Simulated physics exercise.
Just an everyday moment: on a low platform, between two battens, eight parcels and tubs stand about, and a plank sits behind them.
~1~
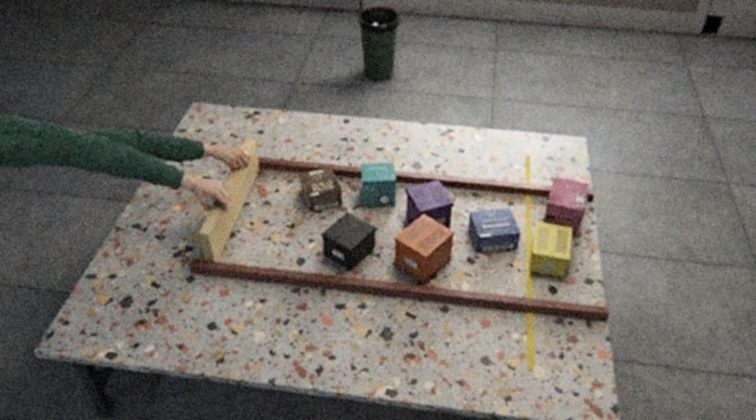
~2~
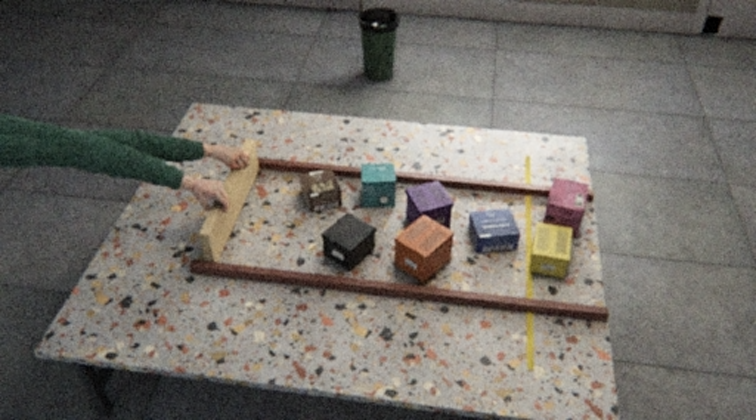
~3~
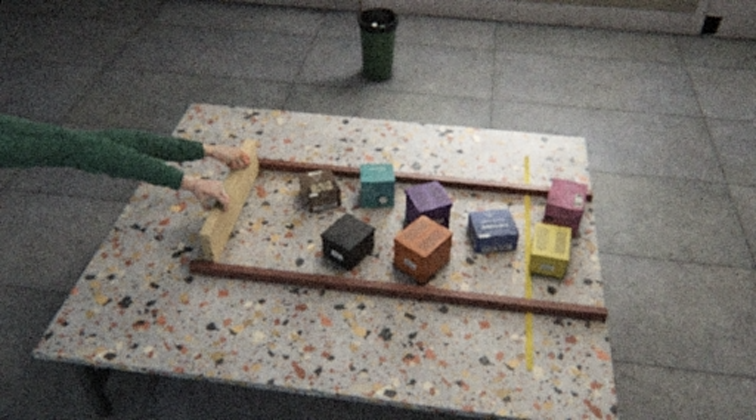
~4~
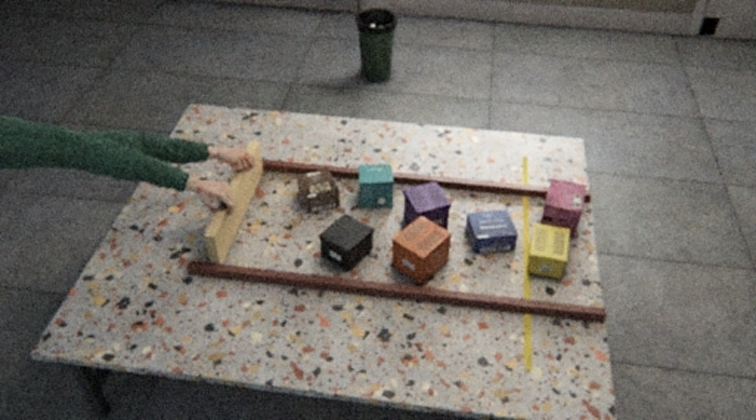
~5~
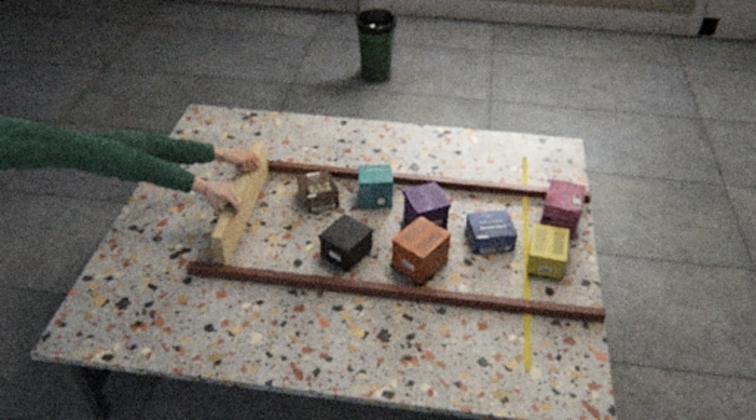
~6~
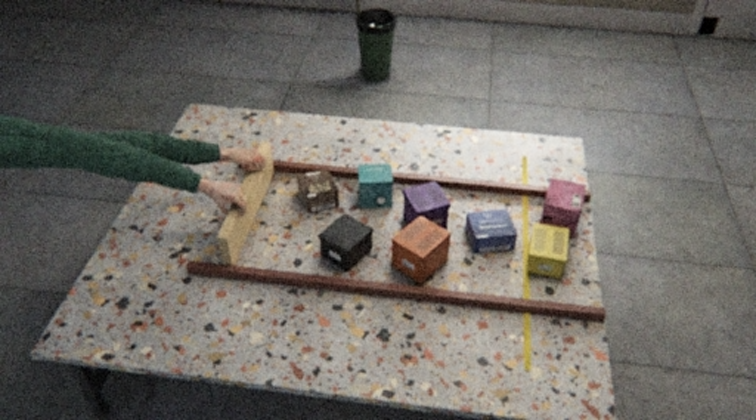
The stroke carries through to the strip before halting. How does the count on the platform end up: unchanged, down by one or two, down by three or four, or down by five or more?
The tally of those that come down is above two and below five.
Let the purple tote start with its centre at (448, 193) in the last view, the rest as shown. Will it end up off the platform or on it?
Started there, the object drops over the edge.
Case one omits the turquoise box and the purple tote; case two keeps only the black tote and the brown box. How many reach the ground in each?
First try 1, second try 1.
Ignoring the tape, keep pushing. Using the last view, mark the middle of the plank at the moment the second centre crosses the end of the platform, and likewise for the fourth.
At (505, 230) for the second, at (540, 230) for the fourth.
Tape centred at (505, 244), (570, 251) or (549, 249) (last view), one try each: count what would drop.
Per try in turn: 3, 6, 6.
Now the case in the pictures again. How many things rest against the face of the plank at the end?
It's 2.
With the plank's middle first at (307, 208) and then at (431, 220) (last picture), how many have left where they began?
At the one place 1, at the other 7.
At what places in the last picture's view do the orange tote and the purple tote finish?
Going in order, first (590, 272) and next (582, 235).
Soon after, none off yet; pink parcel at rest near (562, 208); yellow tote at rest near (547, 251); blue box at rest near (491, 231).
Then, none off yet; pink parcel at rest near (562, 208); yellow tote at rest near (547, 251); blue box moved a little near (499, 233).
Further on, none off yet; pink parcel moved a little near (567, 209); yellow tote moved about its own width near (604, 267); blue box moved well along near (567, 246).
At rest, the number that fall off is three or four; fallen, blue box, yellow tote and pink parcel.
